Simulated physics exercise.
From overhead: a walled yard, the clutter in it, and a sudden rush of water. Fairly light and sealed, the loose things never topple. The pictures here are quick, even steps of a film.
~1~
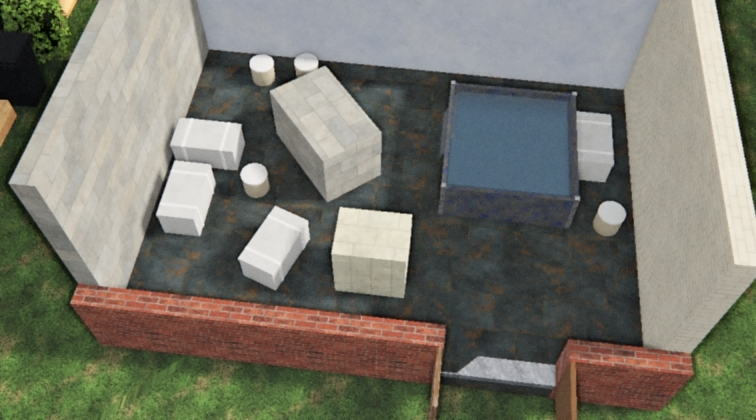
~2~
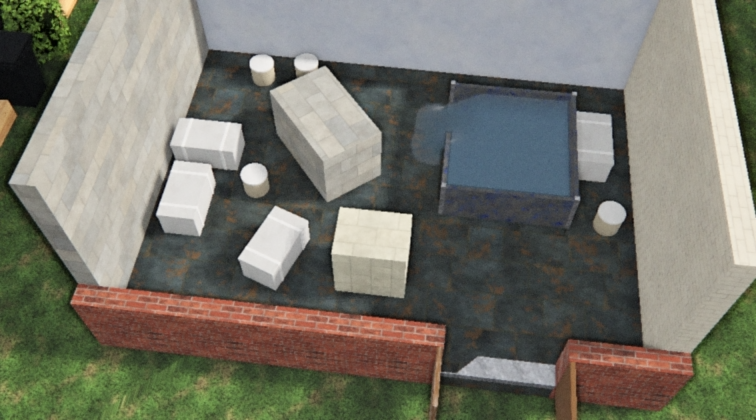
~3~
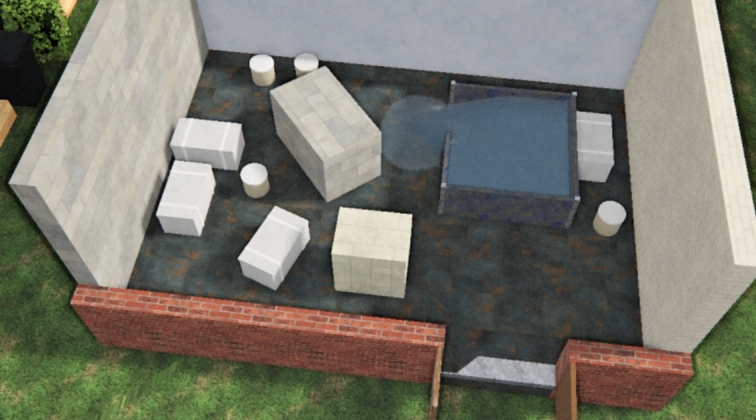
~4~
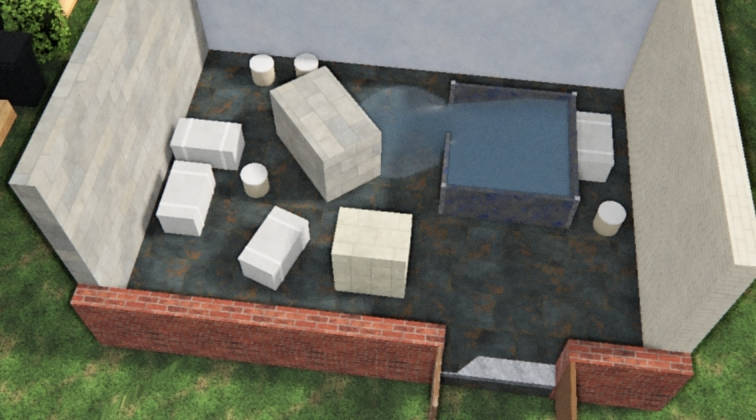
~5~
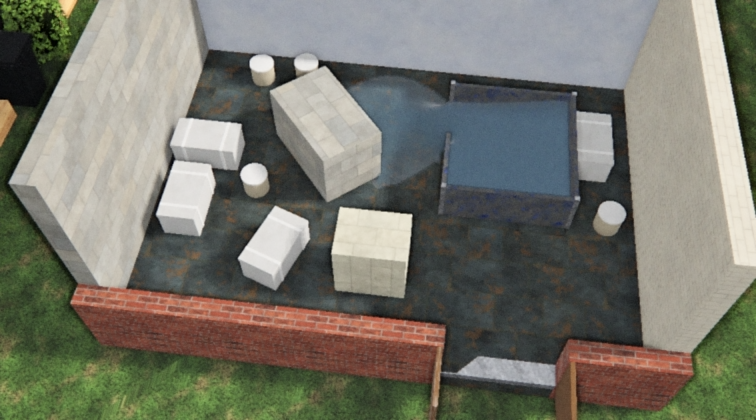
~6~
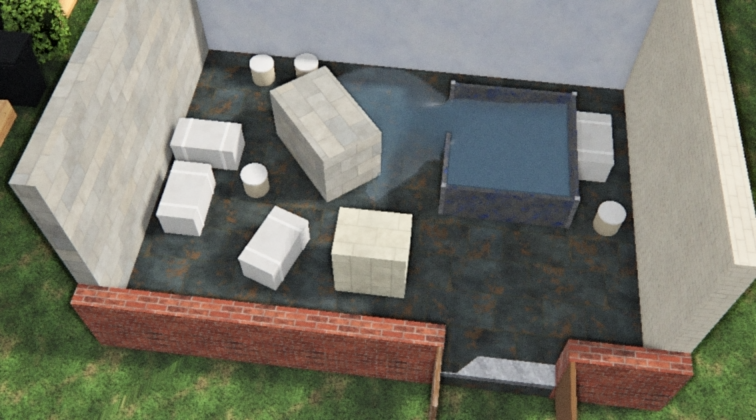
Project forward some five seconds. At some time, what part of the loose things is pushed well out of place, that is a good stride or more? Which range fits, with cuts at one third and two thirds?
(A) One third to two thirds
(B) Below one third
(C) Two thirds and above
A, one third to two thirds.
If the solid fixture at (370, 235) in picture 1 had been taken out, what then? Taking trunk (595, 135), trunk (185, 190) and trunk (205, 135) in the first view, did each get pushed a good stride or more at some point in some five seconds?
Listed order result: Hardly budged / knocked clear / knocked clear.
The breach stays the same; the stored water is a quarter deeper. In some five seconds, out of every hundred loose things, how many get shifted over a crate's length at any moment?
Something like 80 in a hundred of them.
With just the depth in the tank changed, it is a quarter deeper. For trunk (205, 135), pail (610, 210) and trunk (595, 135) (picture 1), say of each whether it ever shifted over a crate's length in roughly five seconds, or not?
As asked: Went the distance, fell short, fell short.
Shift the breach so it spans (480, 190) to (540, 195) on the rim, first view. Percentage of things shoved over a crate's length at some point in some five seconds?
I make it 0 per cent.
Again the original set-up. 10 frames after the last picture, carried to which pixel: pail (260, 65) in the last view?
It ends up close to (204, 76).
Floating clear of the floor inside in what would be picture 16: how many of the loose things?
The total here is 2.
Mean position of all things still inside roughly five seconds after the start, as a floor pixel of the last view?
Roughly at (347, 211) in the last view.
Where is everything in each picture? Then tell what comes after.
A pail at (254, 174), on the bottom; a pail at (306, 62) rests on the ground; 0 of 8 have shifted, in the first picture.
A pail at (254, 174) rests on the ground; a pail at (306, 62) rests on the ground; 0 of 8 have shifted, in the second picture.
A pail at (254, 174), on the bottom; a pail at (306, 62), on the bottom; 0 of 8 have shifted, in the third picture.
A pail at (254, 174), on the bottom; a pail at (306, 62) rests on the ground; 0 of 8 have shifted, in the fourth picture.
A pail at (254, 174) rests on the ground; a pail at (306, 62) rests on the ground; 0 of 8 have shifted, in the fifth picture.
A pail at (254, 174), on the bottom; a pail at (306, 62), on the bottom; 0 of 8 have shifted, in the sixth picture.
A moment on, 0 of 8 are well off their spots; 0 afloat.
Next, 2 of 8 are well off their spots; 2 afloat.
Later, 2 of 8 are well off their spots; 1 afloat.
In the end, 5 of 8 are well off their spots, and 5 have been at some point; 2 afloat.
